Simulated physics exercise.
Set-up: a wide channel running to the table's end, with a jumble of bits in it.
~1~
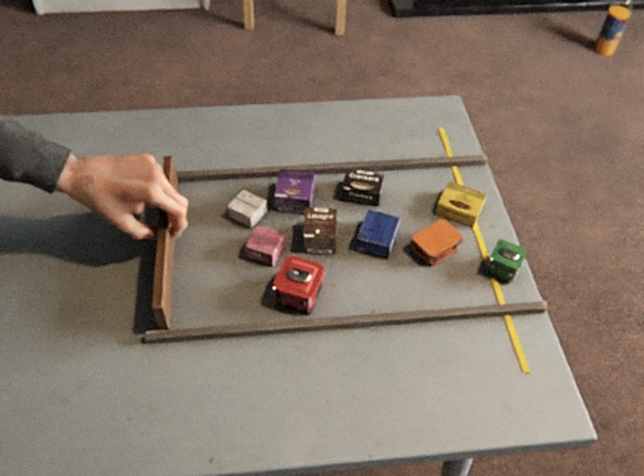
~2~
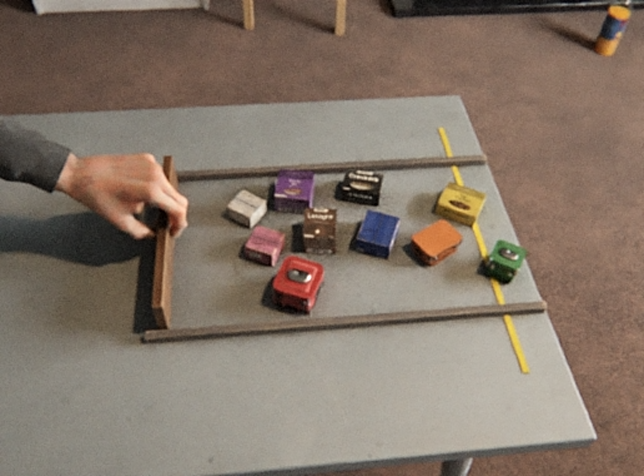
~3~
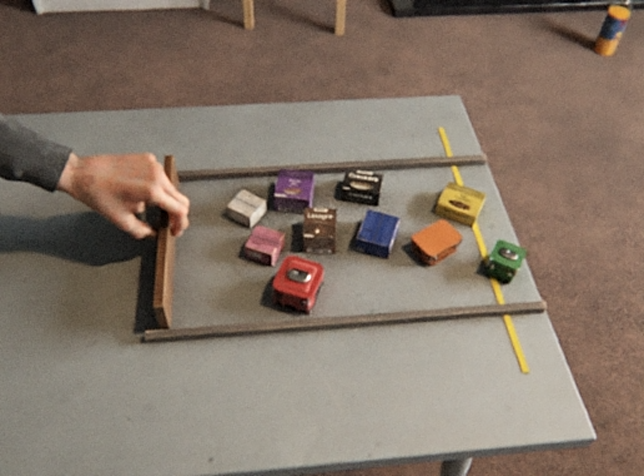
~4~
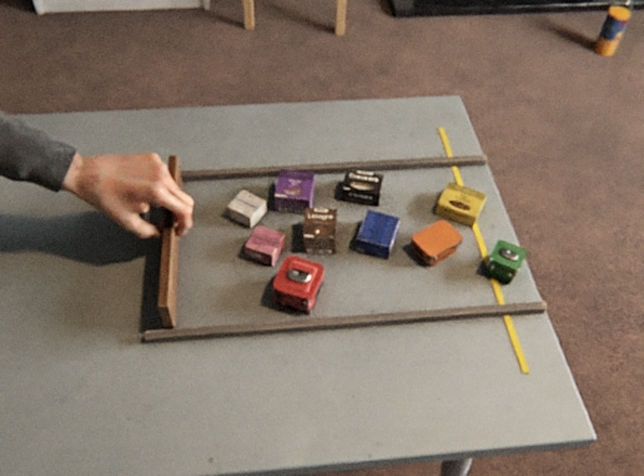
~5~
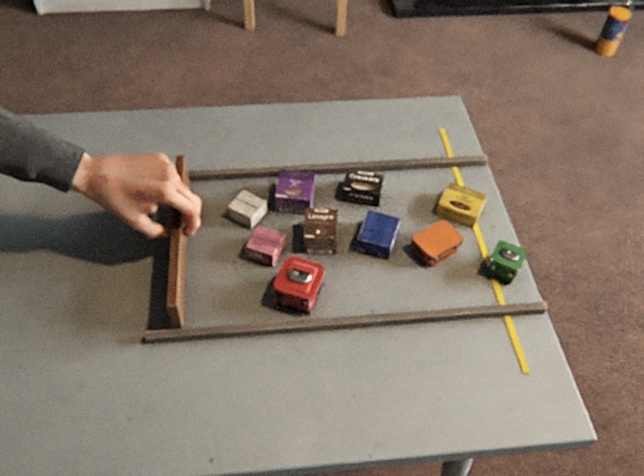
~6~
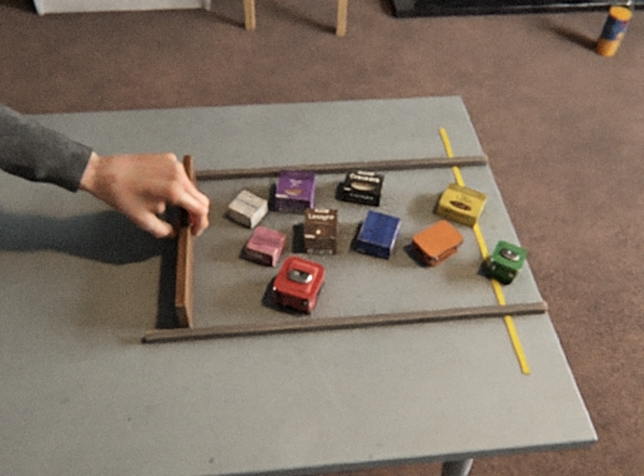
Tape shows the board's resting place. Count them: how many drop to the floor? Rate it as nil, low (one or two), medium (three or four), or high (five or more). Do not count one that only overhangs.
High, five or more.
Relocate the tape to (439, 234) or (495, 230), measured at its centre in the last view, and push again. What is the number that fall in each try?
It would be 3 and 7.
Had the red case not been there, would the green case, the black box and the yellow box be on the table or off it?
Green case still up; black box down; yellow box down.
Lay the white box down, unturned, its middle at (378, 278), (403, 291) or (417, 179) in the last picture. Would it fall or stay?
Place by place, it goes down, goes down, goes down.
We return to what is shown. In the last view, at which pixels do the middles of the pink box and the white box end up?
In the last picture they sit at about (493, 226) and about (479, 190).
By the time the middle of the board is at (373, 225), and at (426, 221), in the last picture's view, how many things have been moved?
Up to then 9, and up to the other point 9.
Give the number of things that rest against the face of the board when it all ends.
The number is 3.
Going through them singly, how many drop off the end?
7, precisely.
Soon after, none off yet; green case at rest near (506, 262); yellow box at rest near (462, 205); orange case at rest near (436, 244).
Then, none off yet; green case at rest near (506, 262); yellow box moving near (465, 205); orange case moved about its own width near (479, 242).
Further on, two off so far; green case at rest near (506, 262); yellow box on its side near (515, 235); orange case falling near (517, 317).
By the end, the number that fall off is five or more; fallen, purple box, brown box, black box, blue box, orange case, yellow box and green case.
